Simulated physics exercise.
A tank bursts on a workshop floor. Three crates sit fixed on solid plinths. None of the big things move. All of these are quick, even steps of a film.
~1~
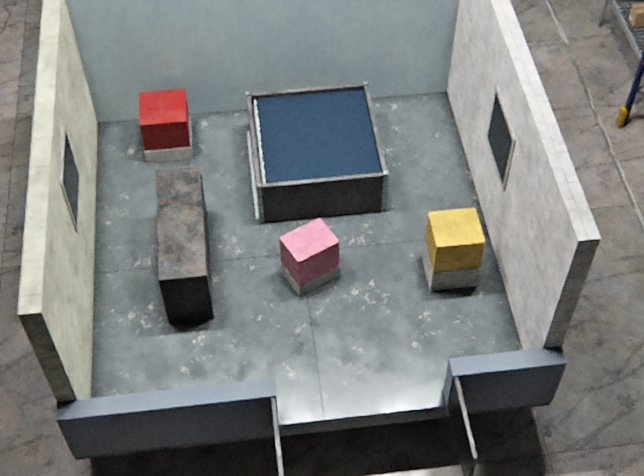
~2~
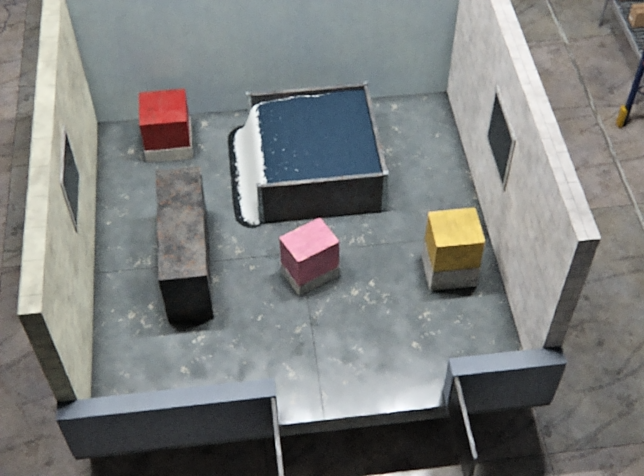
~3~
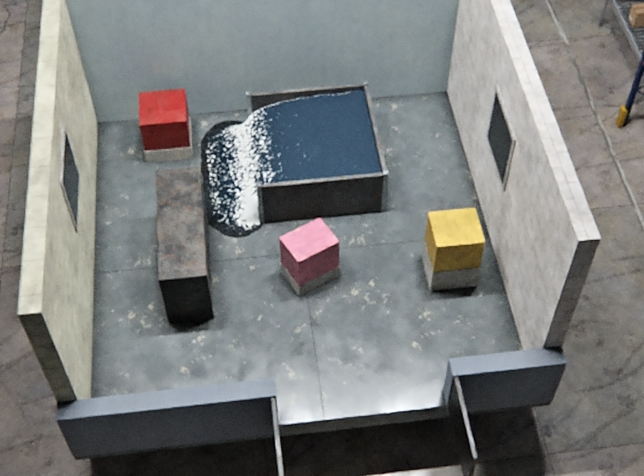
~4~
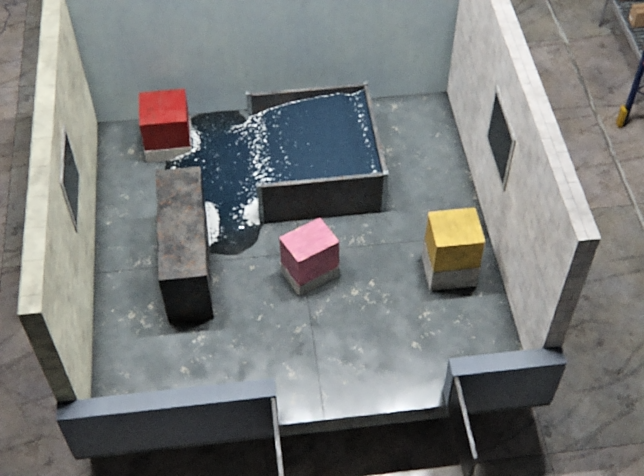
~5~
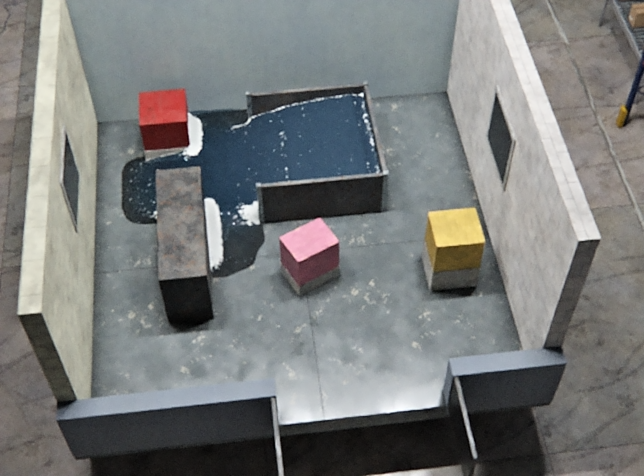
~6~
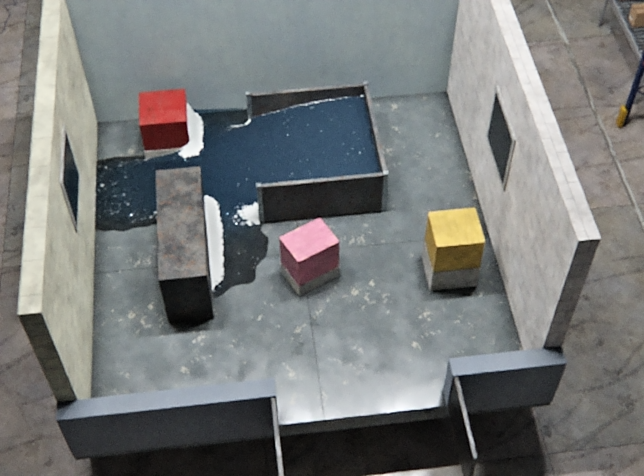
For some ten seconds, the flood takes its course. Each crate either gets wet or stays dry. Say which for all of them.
In the end the yellow crate is missed. The red crate is caught. The pink crate is missed.
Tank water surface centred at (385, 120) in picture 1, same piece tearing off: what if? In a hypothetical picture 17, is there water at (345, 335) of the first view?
Not reached.
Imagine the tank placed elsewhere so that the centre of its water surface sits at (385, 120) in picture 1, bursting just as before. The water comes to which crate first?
I'd go with the red crate.
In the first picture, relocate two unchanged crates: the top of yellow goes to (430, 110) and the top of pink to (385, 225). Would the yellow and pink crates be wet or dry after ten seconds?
The yellow crate is spared; the pink crate escapes it.
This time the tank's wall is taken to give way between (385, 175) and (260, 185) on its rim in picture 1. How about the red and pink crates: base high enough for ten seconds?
In that case the red one is never flooded and the pink one is flooded.
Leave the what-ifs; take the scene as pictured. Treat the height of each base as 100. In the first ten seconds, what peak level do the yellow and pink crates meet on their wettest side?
The first reaches around 30 in a hundred, the second around 40.
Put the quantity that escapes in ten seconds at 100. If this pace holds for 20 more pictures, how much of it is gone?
Close to 25 out of every hundred.
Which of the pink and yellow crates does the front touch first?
The pink crate, then.
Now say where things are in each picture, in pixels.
The first frame shows the tank at (315, 137) is whole and still.
In the second frame, water pours out at (257, 162) and has run to (246, 129).
In the third frame, the front is at (219, 128), out from the gap at (258, 165).
In the fourth frame, water pours out at (258, 166) and has run to (212, 249).
In the fifth frame, water pours out at (258, 167) and has run to (130, 211).
In the sixth frame, water pours out at (258, 167) and has run to (96, 221).
A moment on, water covers 35 % of the floor; the yellow crate not reached, the red crate water round its plinth, the pink crate water round its plinth.
Next, water covers 55 % of the floor; the yellow crate not reached, the red crate water round its plinth, the pink crate water round its plinth.
Then, water covers 65 % of the floor; the yellow crate not reached, the red crate water round its plinth, the pink crate water round its plinth.
Later, water covers 95 % of the floor; the yellow crate water round its plinth, the red crate water round its plinth, the pink crate water round its plinth.
In the end, water covers 100 % of the floor; the yellow crate stayed above the water, the red crate was topped, the pink crate stayed above the water.
